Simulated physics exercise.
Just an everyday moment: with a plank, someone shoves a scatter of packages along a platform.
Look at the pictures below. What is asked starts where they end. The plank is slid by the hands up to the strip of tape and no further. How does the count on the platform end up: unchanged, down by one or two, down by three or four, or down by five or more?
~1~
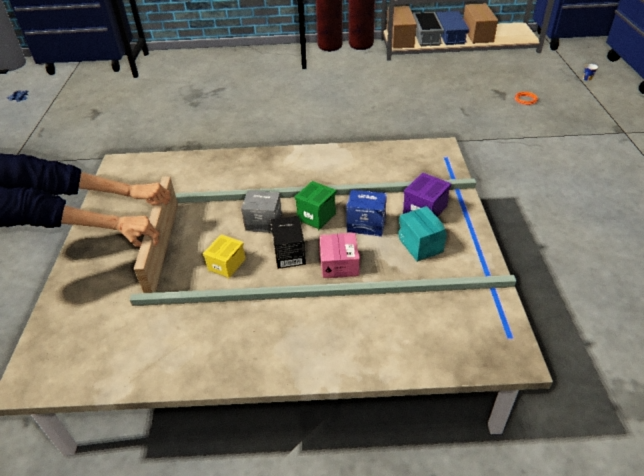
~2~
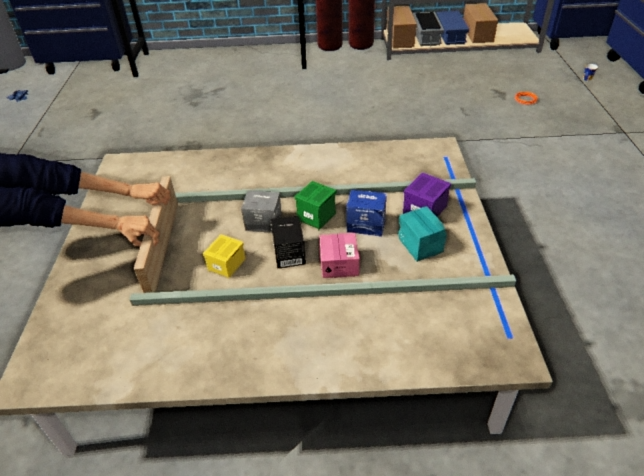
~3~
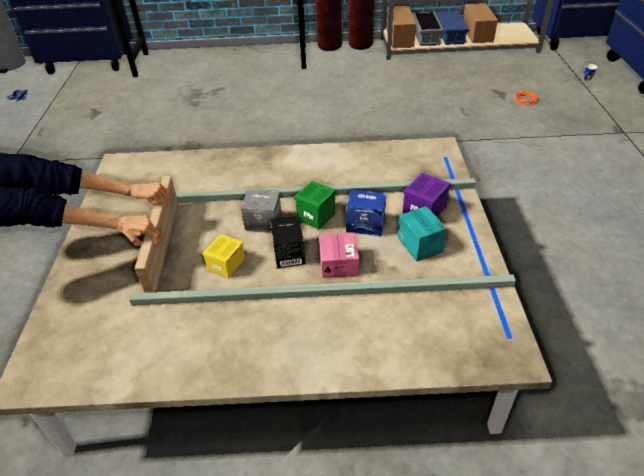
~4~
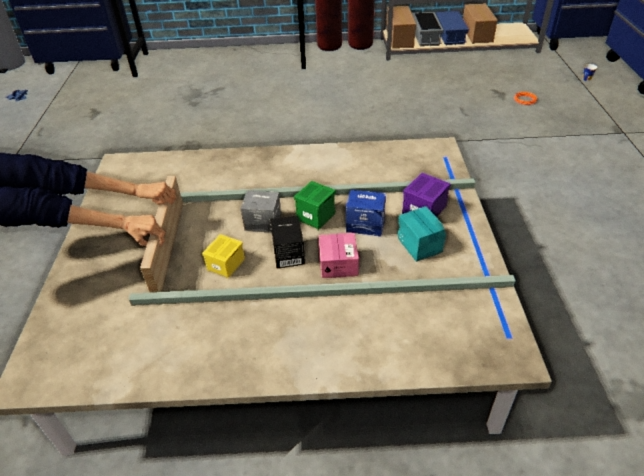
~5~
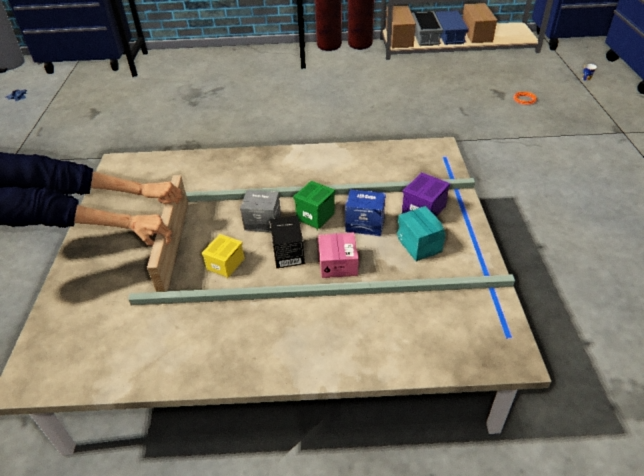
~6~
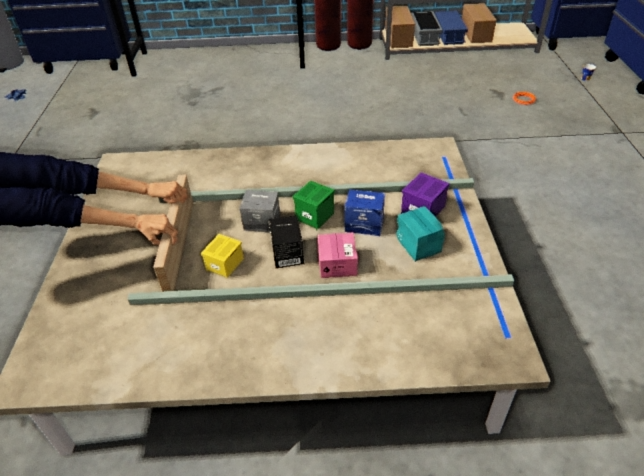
At least five drop.
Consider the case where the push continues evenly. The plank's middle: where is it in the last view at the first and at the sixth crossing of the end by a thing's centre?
The first puts it near (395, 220), the next near (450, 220).
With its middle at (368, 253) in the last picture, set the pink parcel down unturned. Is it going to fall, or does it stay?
In that case it ends up off.
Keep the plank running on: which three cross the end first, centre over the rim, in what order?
It goes the turquoise parcel, after that the purple tote, and finally the pink parcel.
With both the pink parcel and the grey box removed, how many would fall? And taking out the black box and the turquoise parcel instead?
4 in the first case and 4 in the second.
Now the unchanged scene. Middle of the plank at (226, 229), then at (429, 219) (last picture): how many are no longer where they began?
That gives 1 for the first and 8 for the second.
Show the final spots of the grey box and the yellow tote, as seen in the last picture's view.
Near (481, 199) and (491, 239).
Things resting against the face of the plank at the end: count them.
2.
Soon after, none off yet; purple tote at rest near (425, 199); turquoise parcel at rest near (420, 233); blue box at rest near (365, 213).
After that, none off yet; purple tote displaced about its own width near (451, 195); turquoise parcel displaced about its own width near (473, 234); blue box displaced well along near (437, 216).
In the end, the number that fall off is five or more; gone, black box, green tote, pink parcel, blue box, turquoise parcel and purple tote.
